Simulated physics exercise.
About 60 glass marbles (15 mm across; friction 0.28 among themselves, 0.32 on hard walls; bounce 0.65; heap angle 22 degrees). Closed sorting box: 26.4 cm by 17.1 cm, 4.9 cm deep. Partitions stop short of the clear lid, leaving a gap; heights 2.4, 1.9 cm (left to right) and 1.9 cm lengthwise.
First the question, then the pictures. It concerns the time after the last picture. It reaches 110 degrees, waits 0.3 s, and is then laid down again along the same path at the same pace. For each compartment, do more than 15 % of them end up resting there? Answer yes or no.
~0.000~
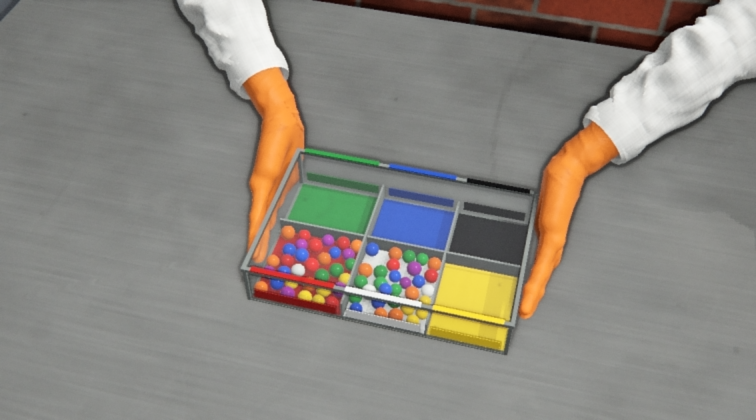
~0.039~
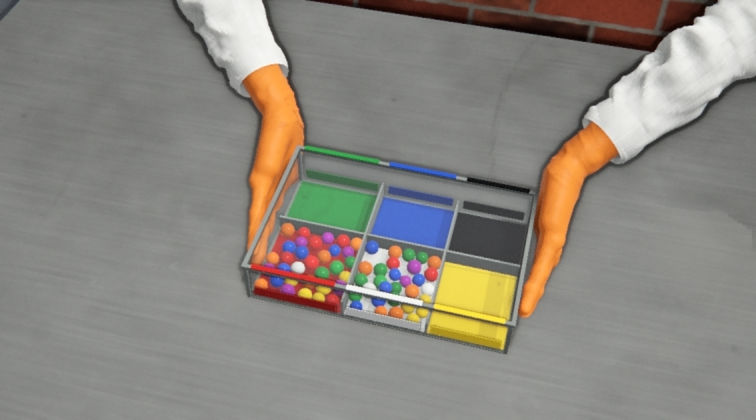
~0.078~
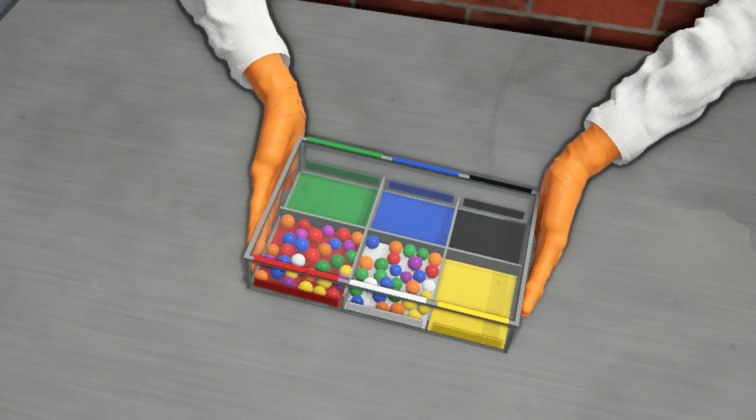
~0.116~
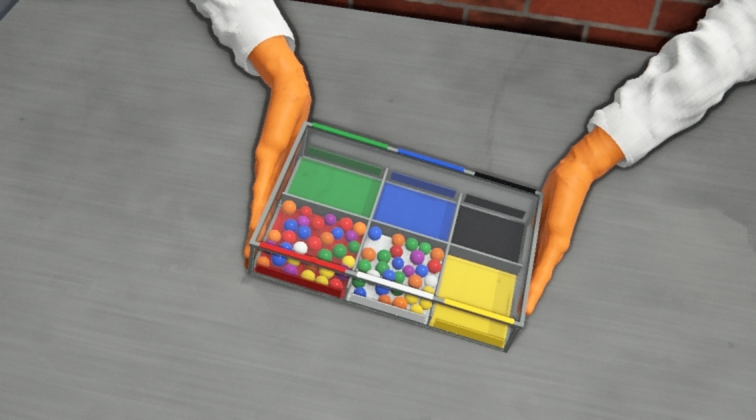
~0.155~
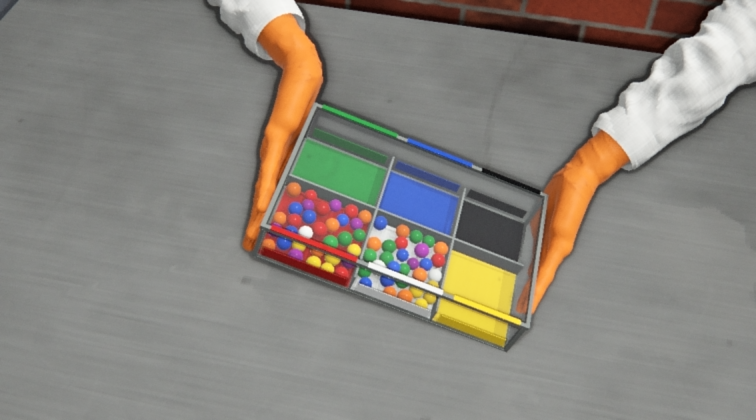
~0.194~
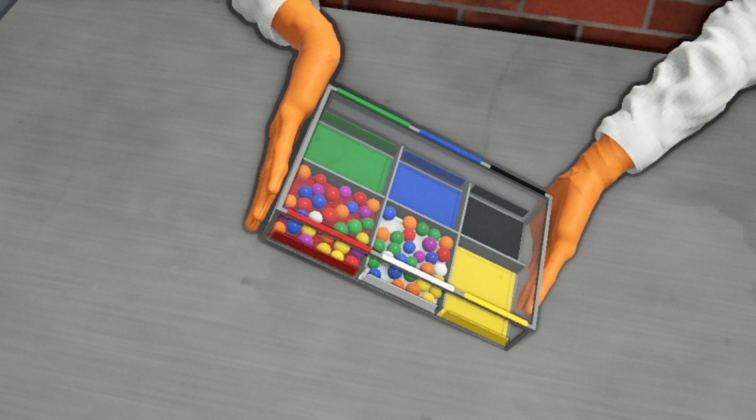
Red: No, blue: No, green: No, yellow: Yes, white: No, black: Yes.
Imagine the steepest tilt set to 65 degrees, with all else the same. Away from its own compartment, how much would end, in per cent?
35 %.
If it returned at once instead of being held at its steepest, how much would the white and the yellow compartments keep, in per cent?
Result - white: 5 %; yellow: 70 %.
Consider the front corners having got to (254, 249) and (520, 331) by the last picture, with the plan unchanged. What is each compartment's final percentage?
Each compartment ends with, in per cent, red 20, blue 0, green 0, yellow 70, white 15 and black 0.
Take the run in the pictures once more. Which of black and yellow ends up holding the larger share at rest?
I'd say the yellow side has more in it.
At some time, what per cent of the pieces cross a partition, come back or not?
Estimate: Near 100 %.
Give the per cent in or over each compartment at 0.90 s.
In per cent: Red 5; blue 5; green 0; yellow 55; white 20; black 15.
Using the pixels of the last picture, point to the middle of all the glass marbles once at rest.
Approximately (480, 281) in the last view.
Then, at 0.90 s, tilt 110 degrees; red 5 %, blue 5 %, yellow 55 %, white 20 %, black 15 %.
Then, at 1.38 s, tilt 59 degrees; yellow 70 %, black 30 %.
After 1.92 s, tilt 0 degrees; yellow 70 %, black 30 %.
By 2.7 s all is still; red 0 %, blue 0 %, green 0 %, yellow 70 %, white 0 %, black 30 %.
